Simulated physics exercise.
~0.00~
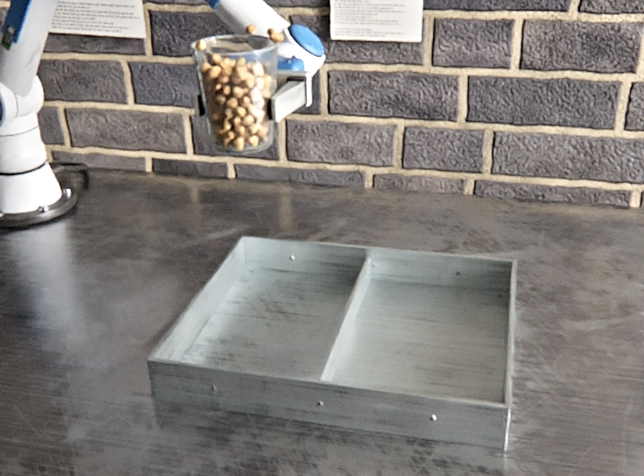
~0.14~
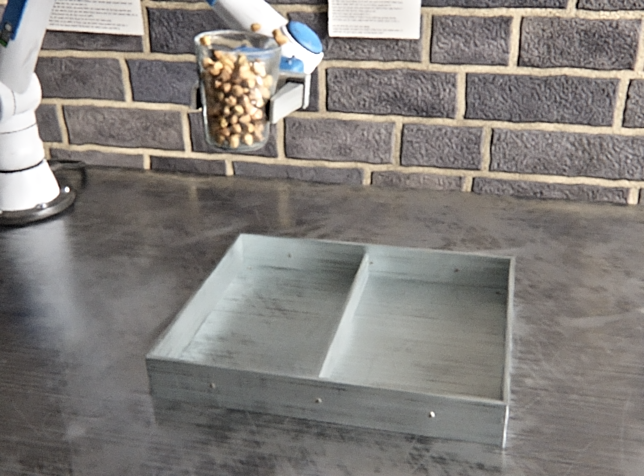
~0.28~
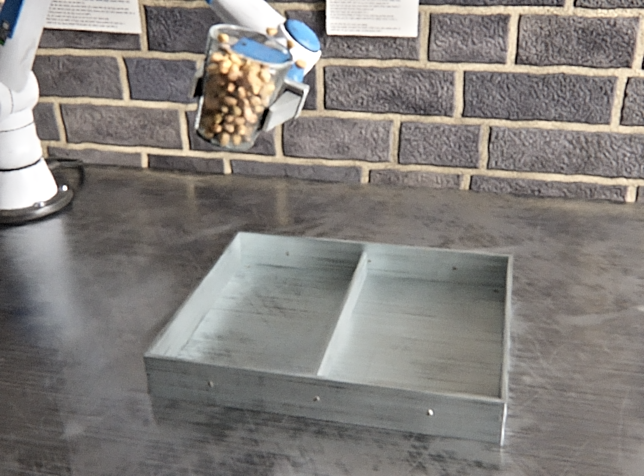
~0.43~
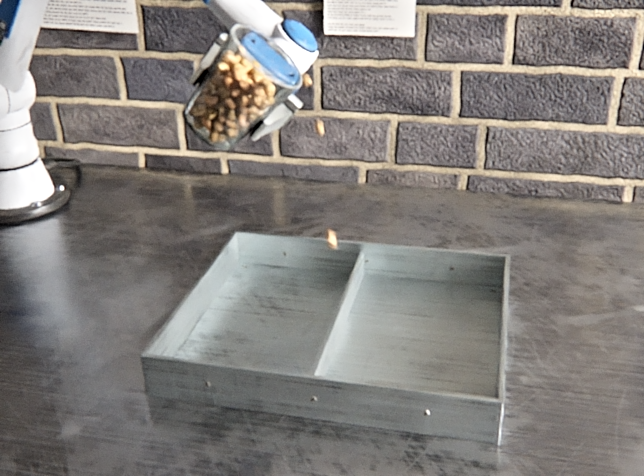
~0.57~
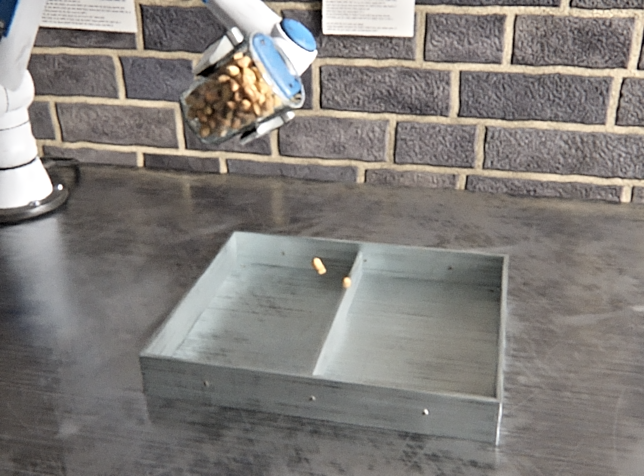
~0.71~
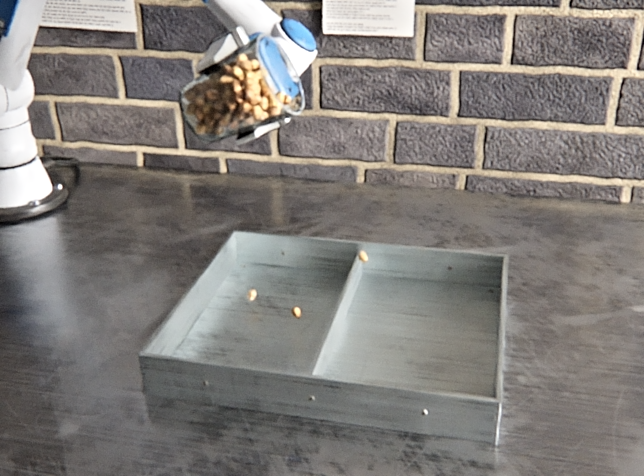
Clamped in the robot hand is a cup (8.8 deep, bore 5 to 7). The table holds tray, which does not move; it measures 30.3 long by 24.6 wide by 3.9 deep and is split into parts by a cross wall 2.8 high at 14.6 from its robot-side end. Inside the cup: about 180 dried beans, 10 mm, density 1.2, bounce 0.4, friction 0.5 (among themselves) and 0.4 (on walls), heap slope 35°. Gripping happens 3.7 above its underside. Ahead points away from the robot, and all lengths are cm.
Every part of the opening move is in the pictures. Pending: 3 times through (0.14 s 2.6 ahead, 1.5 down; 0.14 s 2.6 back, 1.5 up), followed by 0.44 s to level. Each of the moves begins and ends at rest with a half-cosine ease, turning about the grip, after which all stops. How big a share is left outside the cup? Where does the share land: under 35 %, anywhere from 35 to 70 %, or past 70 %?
It lands under 35 %.
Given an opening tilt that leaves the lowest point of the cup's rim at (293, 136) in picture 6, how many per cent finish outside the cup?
Around 45 in a hundred.
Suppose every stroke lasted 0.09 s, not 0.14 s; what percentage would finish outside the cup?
It would be near 15 per cent.
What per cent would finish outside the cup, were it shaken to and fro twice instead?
Then roughly 5 percent.
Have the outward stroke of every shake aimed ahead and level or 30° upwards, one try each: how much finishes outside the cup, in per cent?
Near 10 and 15 percent respectively.
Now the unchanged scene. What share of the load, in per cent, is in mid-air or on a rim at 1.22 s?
Roughly 1 per cent.
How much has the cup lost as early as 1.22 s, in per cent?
5 %.
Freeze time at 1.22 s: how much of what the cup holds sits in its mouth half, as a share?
45 per cent.
By 1.22 s, tilted 63° forward, highest piece 26 above the table; 170 in the cup, 3 in the far-side part, 2 in the robot-side part, 2 in flight or on a rim.
By 1.73 s, tilted 40° forward, highest piece 26 above the table; 170 in the cup, 4 in the far-side part, 3 in the robot-side part.
By 2.19 s, level, highest piece 29 above the table; 170 in the cup, 4 in the far-side part, 3 in the robot-side part.
By 3.24 s, level, highest piece 29 above the table; 170 in the cup, 4 in the far-side part, 3 in the robot-side part.
Final count, 170 in the cup, 4 in the far-side part, 3 in the robot-side part. That is 4 % outside the cup.
